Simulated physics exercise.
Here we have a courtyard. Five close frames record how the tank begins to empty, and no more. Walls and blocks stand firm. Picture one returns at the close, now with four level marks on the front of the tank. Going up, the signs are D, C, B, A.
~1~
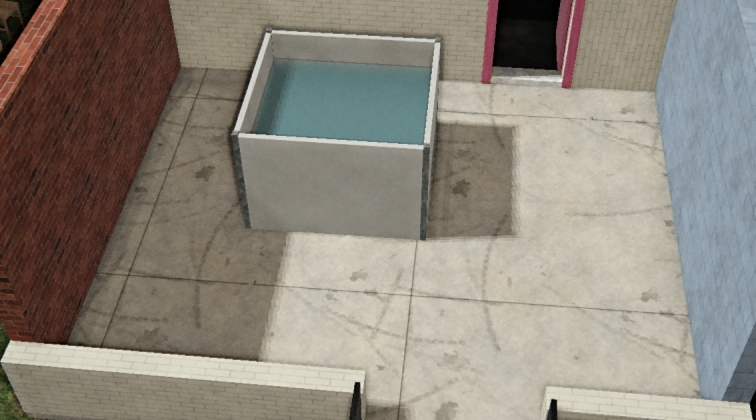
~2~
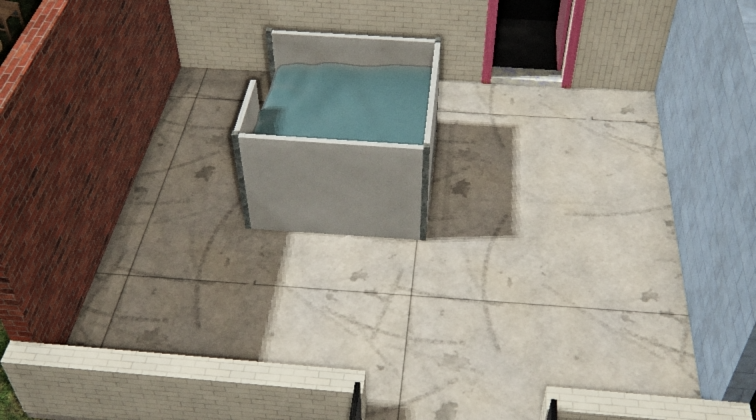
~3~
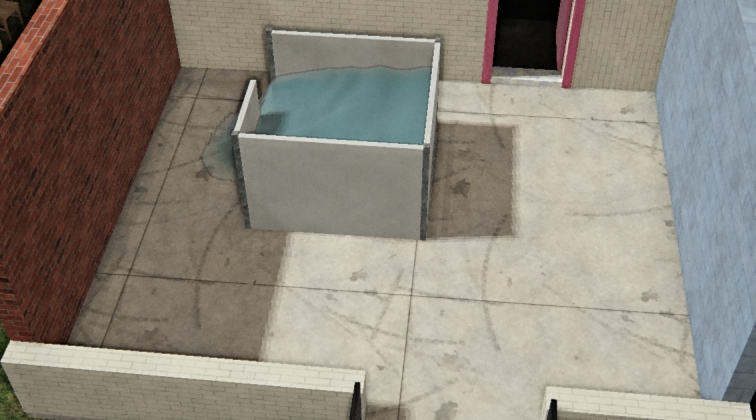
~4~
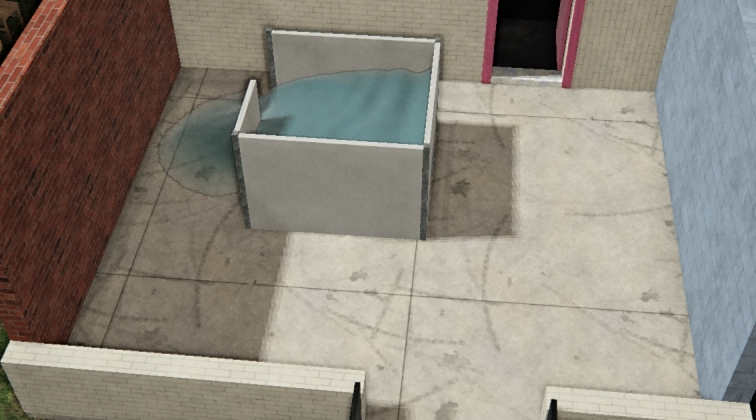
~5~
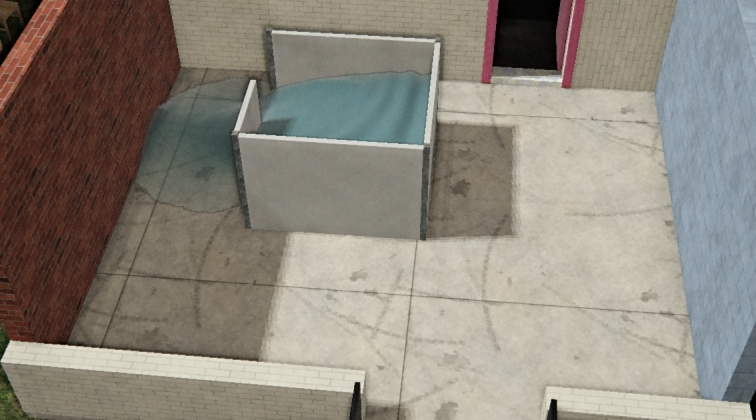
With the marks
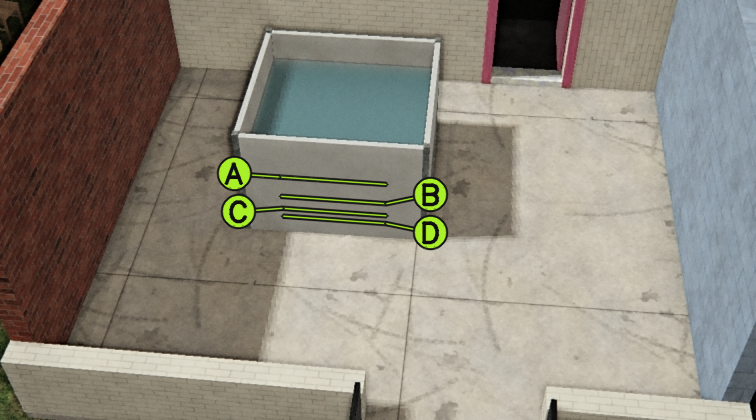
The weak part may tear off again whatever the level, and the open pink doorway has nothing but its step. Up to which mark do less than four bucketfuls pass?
Mark A.
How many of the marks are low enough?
All of the four.
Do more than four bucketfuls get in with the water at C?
No, that is safe.
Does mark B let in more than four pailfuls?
No.
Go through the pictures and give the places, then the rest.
In the first picture, water in the tank at rest, its middle at (343, 110); foot of the pink doorway at (526, 85); open gate at (456, 375).
In the second picture, water covers 1 % of the ground, its front hidden from here.
In the third picture, front seen at (210, 157), 3 % of the ground wet.
In the fourth picture, front seen at (166, 141), 7 % of the ground wet.
In the fifth picture, front seen at (167, 102), 11 % of the ground wet.
On the marked copy, A at (332, 180); B at (333, 200); C at (334, 212); D at (334, 219); from the bottom up D, C, B, A.
With A, a splash gets over, under a bucket.
With B, nothing gets over.
With C, nothing gets over.
With D, nothing gets over.
